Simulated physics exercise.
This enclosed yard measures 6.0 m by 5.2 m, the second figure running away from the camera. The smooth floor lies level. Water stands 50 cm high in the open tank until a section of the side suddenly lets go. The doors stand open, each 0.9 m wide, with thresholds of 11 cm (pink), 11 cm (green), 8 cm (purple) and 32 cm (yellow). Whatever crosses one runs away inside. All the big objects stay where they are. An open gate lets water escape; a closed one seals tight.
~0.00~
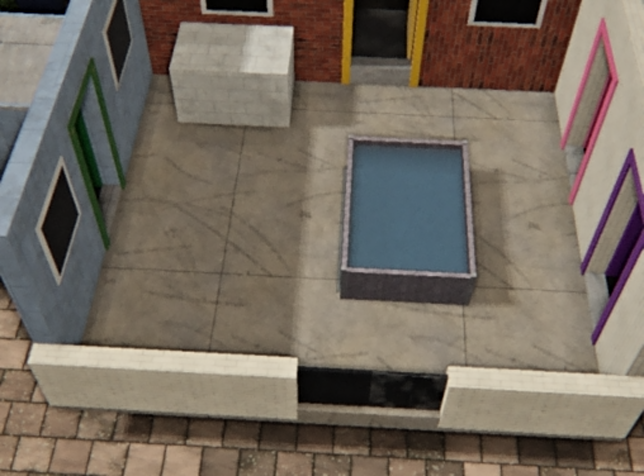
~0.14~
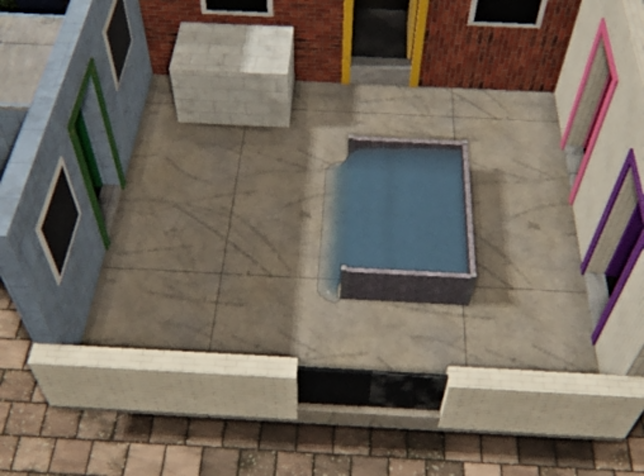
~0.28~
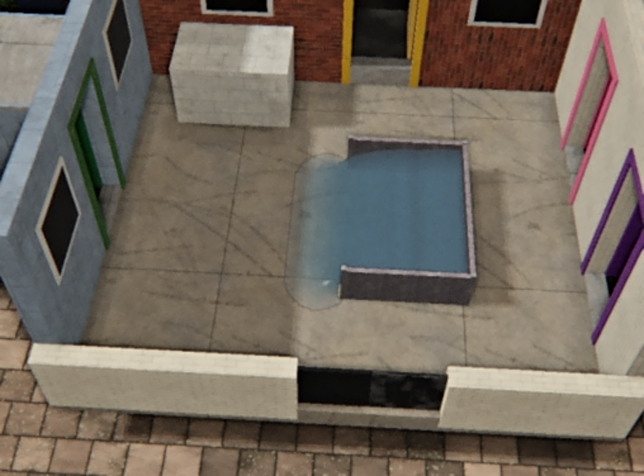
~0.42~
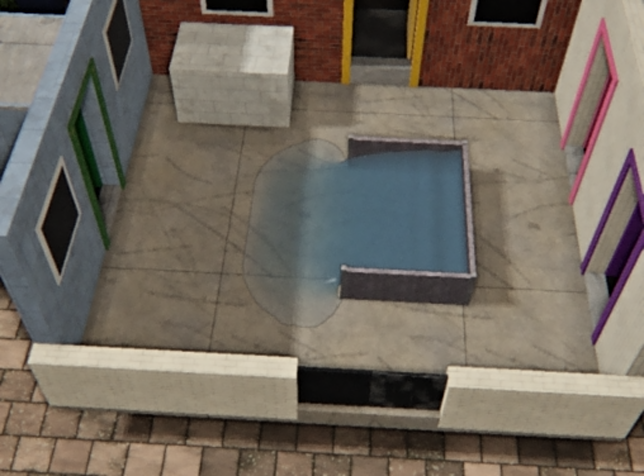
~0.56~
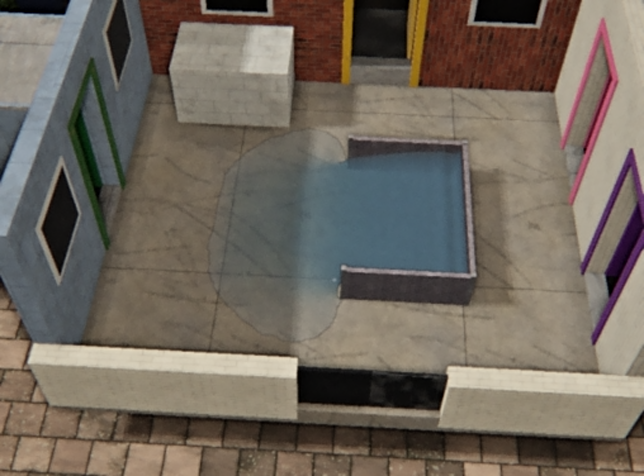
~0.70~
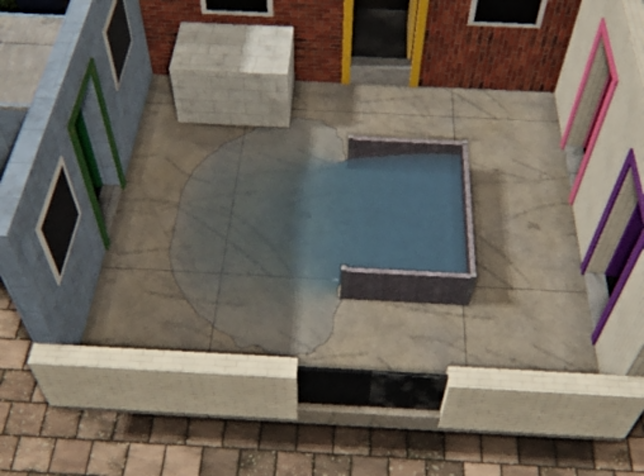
At first, an open tank of still blue water stands whole in a walled yard with a pale block behind it to the left. Then the tank's left side is gone, and water pours out leftward, spreading over the grey floor in a widening, thinning rounded sheet while the level inside drops slightly.
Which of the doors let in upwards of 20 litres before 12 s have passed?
The water let in: At the pink door it stays under the limit; at the green door it passes the limit; at the purple door it stays under the limit; at the yellow door it does not reach the limit.
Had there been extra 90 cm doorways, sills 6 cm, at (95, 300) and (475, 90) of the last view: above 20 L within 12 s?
In that order: Above, not over.
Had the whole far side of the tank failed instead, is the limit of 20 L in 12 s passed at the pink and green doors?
Then: Pink under, green not over.
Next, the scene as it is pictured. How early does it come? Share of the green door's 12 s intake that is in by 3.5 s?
About 95 per cent.
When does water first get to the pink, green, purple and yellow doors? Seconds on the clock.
Arrival: Pink 8.0 s, green 1.0 s, purple 6.5 s, yellow 6.0 s.
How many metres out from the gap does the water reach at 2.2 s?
About 4.0 m.
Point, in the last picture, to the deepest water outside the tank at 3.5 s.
Near (174, 90).
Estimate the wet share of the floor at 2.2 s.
Near 45 per cent is wet.
After 1.4 s water covers 40 % of the floor and is deepest (24 cm) near (110, 241); pink door not reached, green door 22 cm at the sill, 14 L in, purple door not reached, yellow door not reached.
After 2.2 s water covers 45 % of the floor and is deepest (32 cm) near (77, 364); pink door not reached, green door 26 cm at the sill, 85 L in, purple door not reached, yellow door not reached.
After 3.5 s water covers 45 % of the floor and is deepest (26 cm) near (174, 90); pink door not reached, green door 15 cm at the sill, 141 L in, purple door not reached, yellow door not reached.
After 7.0 s water covers 80 % of the floor and is deepest (11 cm) near (73, 377); pink door not reached, green door 7 cm at the sill, 151 L in, purple door 7 cm at the sill, 0 L in, yellow door 4 cm at the sill, 0 L in.
After 12.0 s water covers 95 % of the floor and is deepest (8 cm) near (548, 404); pink door 6 cm at the sill, 0 L in, green door 4 cm at the sill, 151 L in, purple door 6 cm at the sill, 1 L in, yellow door 2 cm at the sill, 0 L in.
